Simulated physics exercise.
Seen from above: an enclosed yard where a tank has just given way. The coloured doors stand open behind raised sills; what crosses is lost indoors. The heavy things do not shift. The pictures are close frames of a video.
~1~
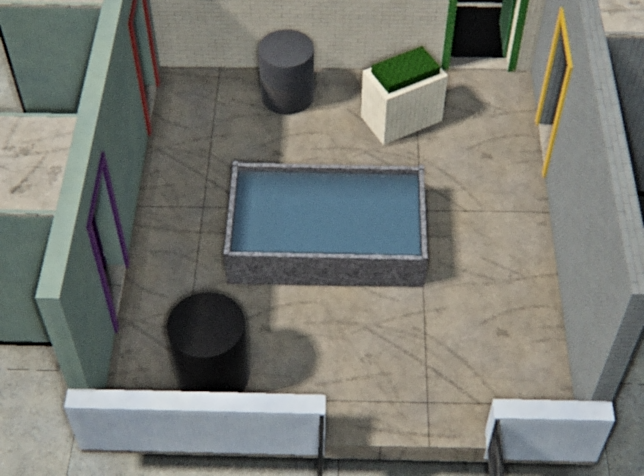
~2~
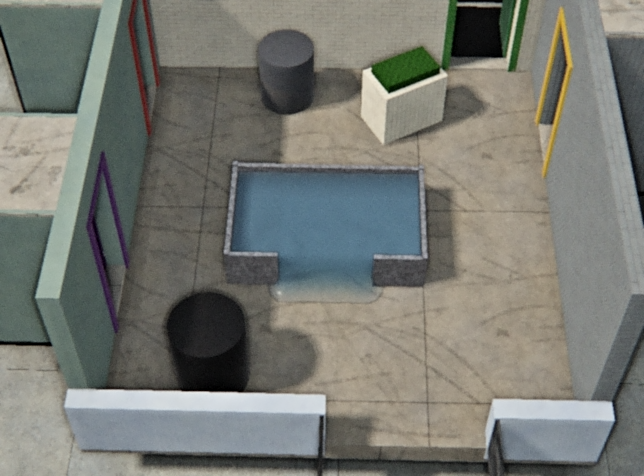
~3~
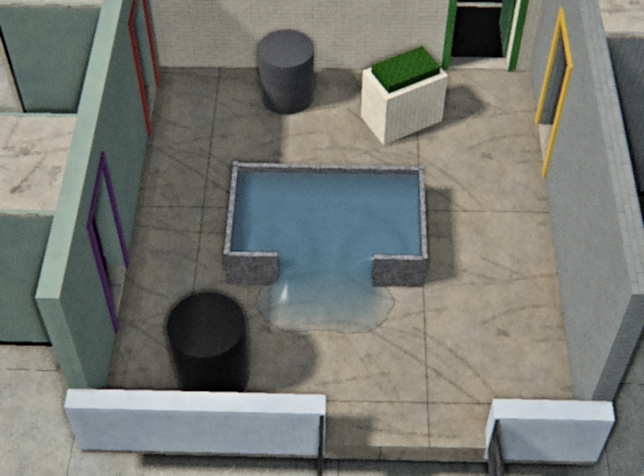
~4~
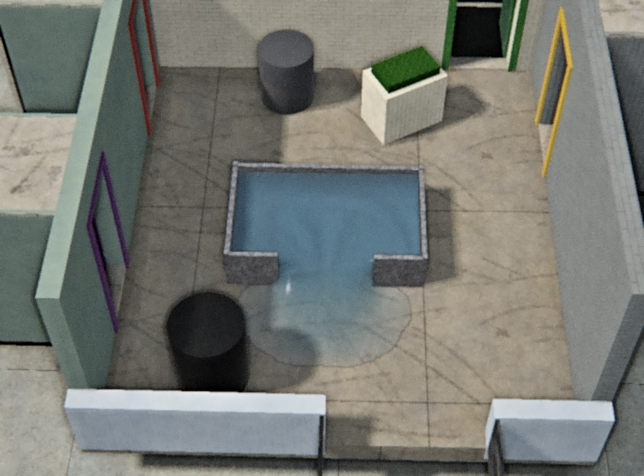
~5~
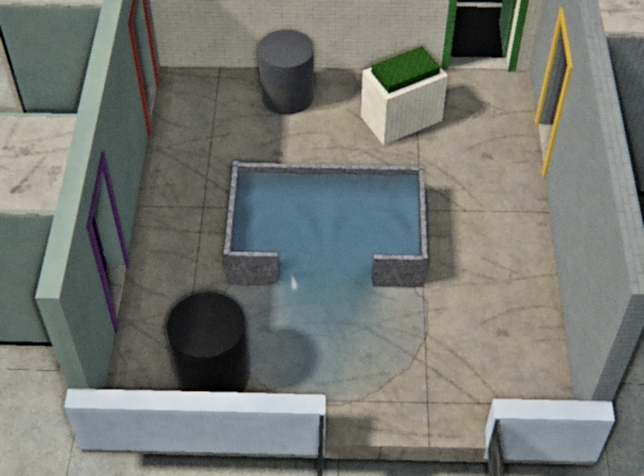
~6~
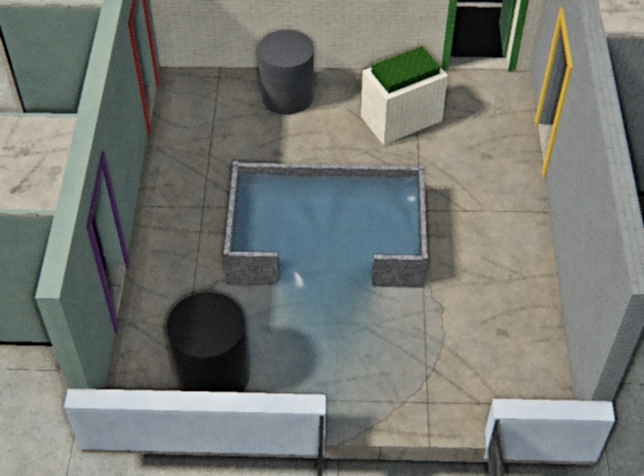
In a walled yard with coloured doorways, a rectangular tank of water stands whole, then its near side opens in the middle and water pours out, spreading across the paved floor toward the low white front wall.
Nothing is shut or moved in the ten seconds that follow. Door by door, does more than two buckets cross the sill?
One by one: The purple door stays under that; the yellow door stays under that; the green door stays under that; the red door stays under that.
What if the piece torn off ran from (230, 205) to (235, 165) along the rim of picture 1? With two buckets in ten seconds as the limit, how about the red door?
My reading: The red door takes more.
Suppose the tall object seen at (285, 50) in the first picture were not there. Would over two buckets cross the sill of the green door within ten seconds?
In short: Green takes less.
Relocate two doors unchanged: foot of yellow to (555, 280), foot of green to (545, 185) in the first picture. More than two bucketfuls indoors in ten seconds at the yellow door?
My reading: The yellow door lets less in.
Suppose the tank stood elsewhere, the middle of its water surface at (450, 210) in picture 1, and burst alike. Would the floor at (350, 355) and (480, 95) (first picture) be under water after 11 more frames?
In that order: Flooded, clear.
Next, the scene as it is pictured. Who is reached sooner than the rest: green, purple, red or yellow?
First comes the one in purple.
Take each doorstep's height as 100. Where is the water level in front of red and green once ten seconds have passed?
About 130 and 0 per cent.
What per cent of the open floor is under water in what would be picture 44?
I make it 55 per cent.
A moment on, water covers 20 % of the floor; the purple door not reached, the yellow door not reached, the green door not reached, the red door not reached.
Next, water covers 25 % of the floor; the purple door wet at the sill, nothing in, the yellow door not reached, the green door not reached, the red door not reached.
Then, water covers 35 % of the floor; the purple door wet at the sill, nothing in, the yellow door not reached, the green door not reached, the red door not reached.
Later, water covers 55 % of the floor; the purple door wet at the sill, nothing in, the yellow door not reached, the green door not reached, the red door wet at the sill, nothing in.
In the end, water covers 70 % of the floor; the purple door wet at the sill, nothing in, the yellow door not reached, the green door not reached, the red door under two buckets in.
